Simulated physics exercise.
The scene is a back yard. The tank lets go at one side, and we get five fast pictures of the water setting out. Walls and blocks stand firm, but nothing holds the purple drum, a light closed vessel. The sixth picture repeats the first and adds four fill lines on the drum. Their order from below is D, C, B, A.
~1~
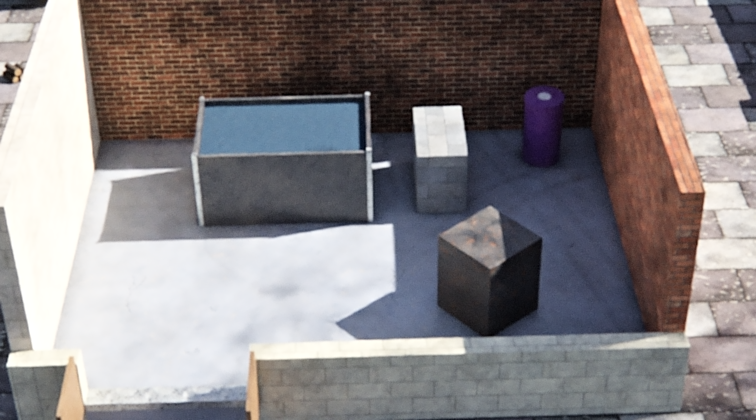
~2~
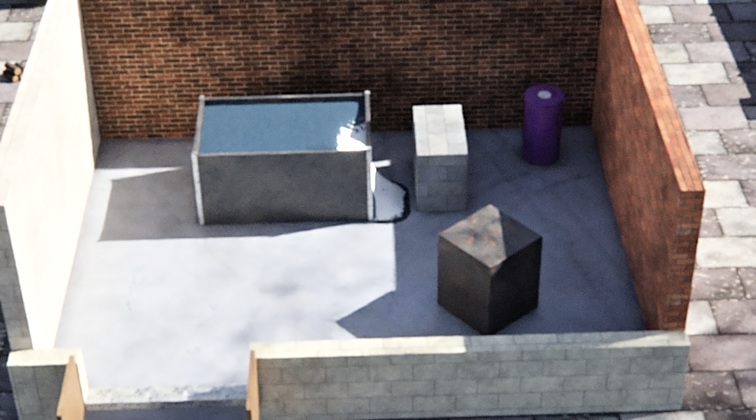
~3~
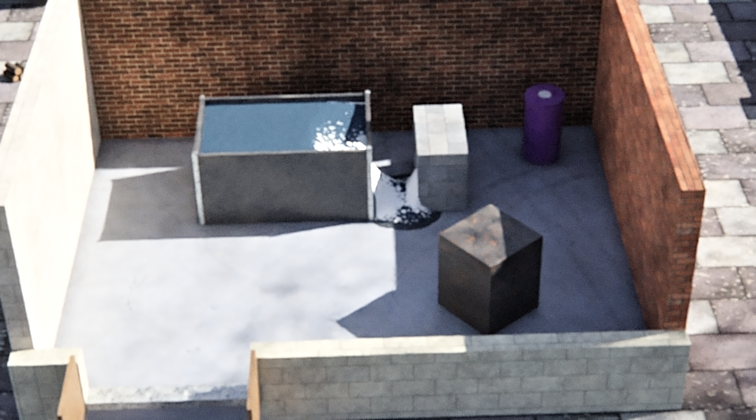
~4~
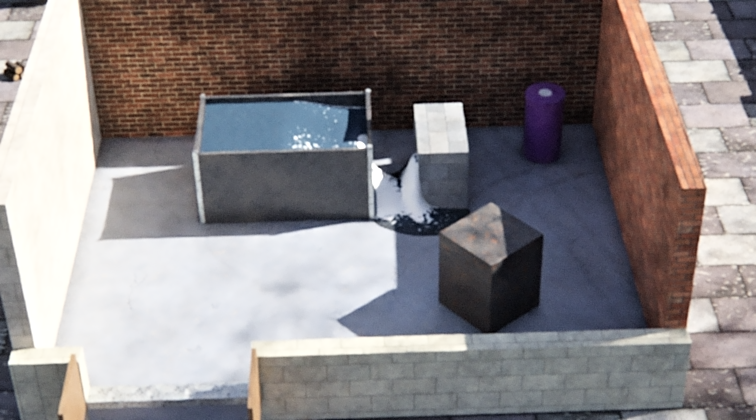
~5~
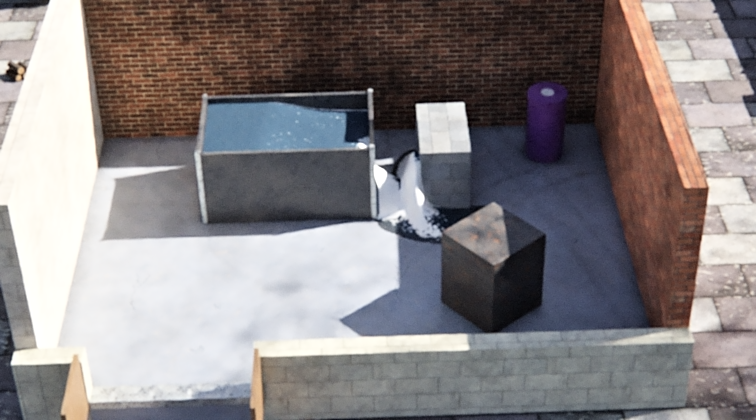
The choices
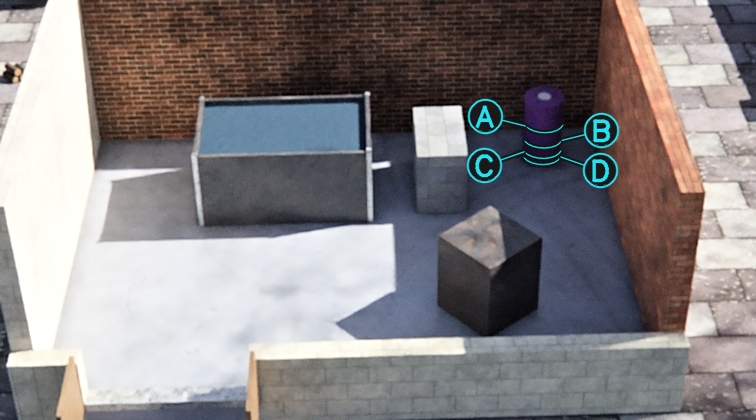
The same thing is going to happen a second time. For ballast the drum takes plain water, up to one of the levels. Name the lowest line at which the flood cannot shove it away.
That is line C.
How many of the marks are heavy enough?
Three of the four.
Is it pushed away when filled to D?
Yes, that goes wrong.
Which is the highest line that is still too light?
It is D.
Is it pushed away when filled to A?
No, that is safe.
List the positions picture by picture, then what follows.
Lid of the purple drum at (545, 96); tank full, its middle at (284, 130); open gate at (166, 350).
Water covers 1 % of the ground, mostly out of sight from here.
Water covers 2 % of the ground and is seen nearest the drum at (422, 208).
Water covers 3 % of the ground and is seen nearest the drum at (422, 200).
Lid of the purple drum at (548, 92); water covers 5 % of the ground and is seen nearest the drum at (419, 187).
On the marked copy, A at (545, 132); B at (544, 148); C at (544, 158); D at (543, 164); from the bottom up D, C, B, A.
With A, it does not move.
With B, it does not move.
With C, it does not move.
With D, it is pushed about its own width away.
